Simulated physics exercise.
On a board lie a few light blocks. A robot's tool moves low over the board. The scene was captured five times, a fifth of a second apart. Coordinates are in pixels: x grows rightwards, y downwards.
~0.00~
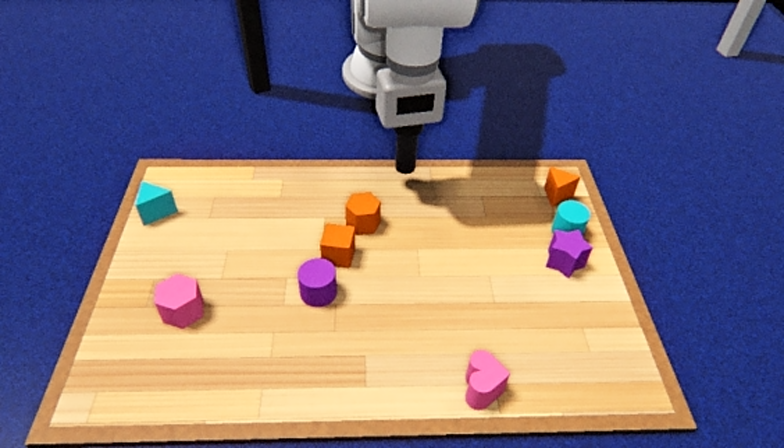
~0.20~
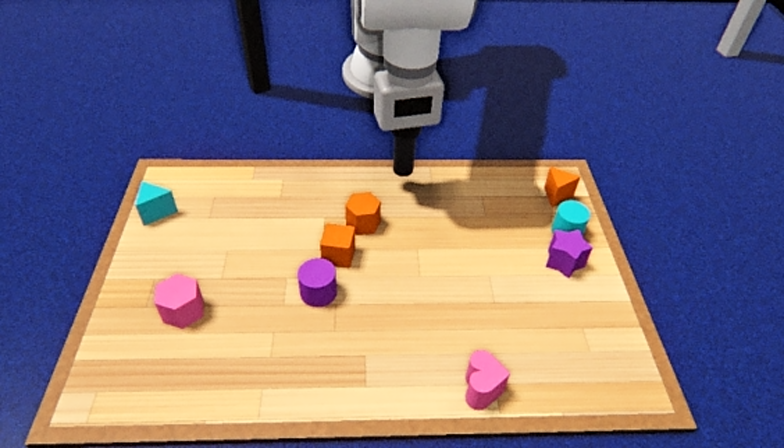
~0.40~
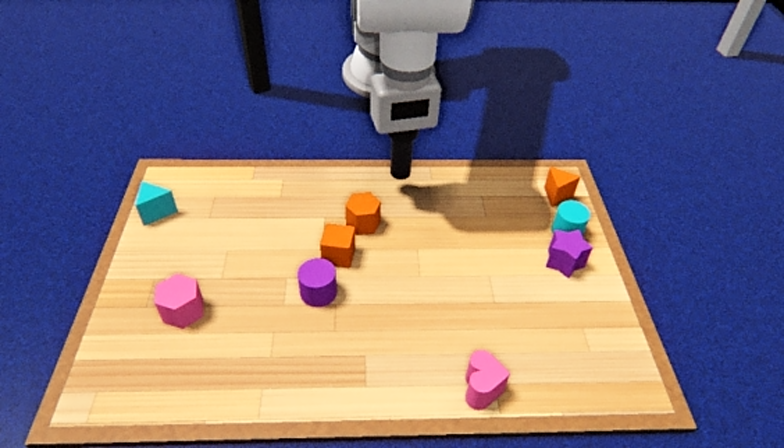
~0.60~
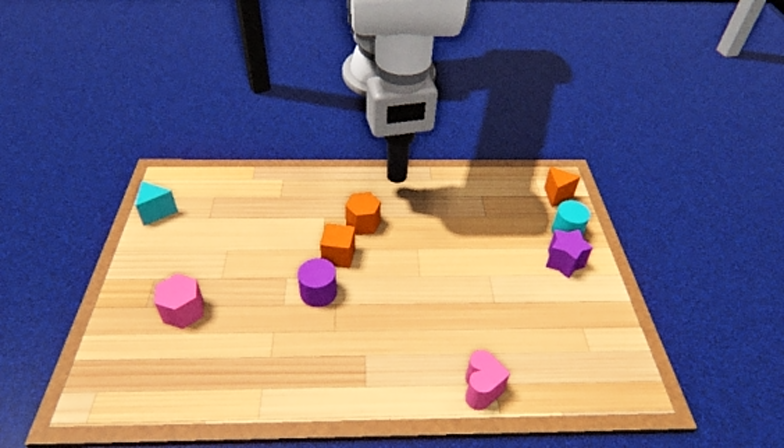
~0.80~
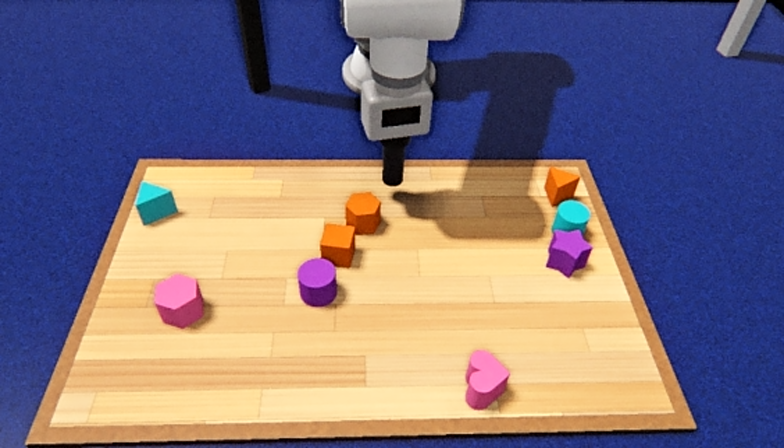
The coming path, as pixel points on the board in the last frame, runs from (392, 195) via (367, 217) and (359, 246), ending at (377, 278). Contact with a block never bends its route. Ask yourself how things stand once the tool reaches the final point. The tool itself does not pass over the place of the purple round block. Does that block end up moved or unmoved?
That block moves.
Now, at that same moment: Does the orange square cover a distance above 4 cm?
Answer: Yes.
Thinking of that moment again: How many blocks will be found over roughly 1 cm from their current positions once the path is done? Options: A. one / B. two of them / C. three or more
C (three or more)
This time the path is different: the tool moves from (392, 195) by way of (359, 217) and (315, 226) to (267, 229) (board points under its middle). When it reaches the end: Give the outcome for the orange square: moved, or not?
At the end of the path, the orange square has moved off its old spot.
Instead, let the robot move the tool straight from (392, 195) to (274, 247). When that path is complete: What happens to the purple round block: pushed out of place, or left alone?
It stays.
The first path, step by step. One third of the way, tool (366, 203); orange hexagon (352, 213), turned 15° anticlockwise.
Two thirds of the way, tool (359, 232); purple round block (303, 290); orange square (324, 266), turned 25° clockwise; orange hexagon (342, 244), turned 15° anticlockwise.
At the end, tool (377, 263); purple round block (289, 300); orange square (318, 277), turned 55° clockwise; orange hexagon (349, 264), turned 15° clockwise.
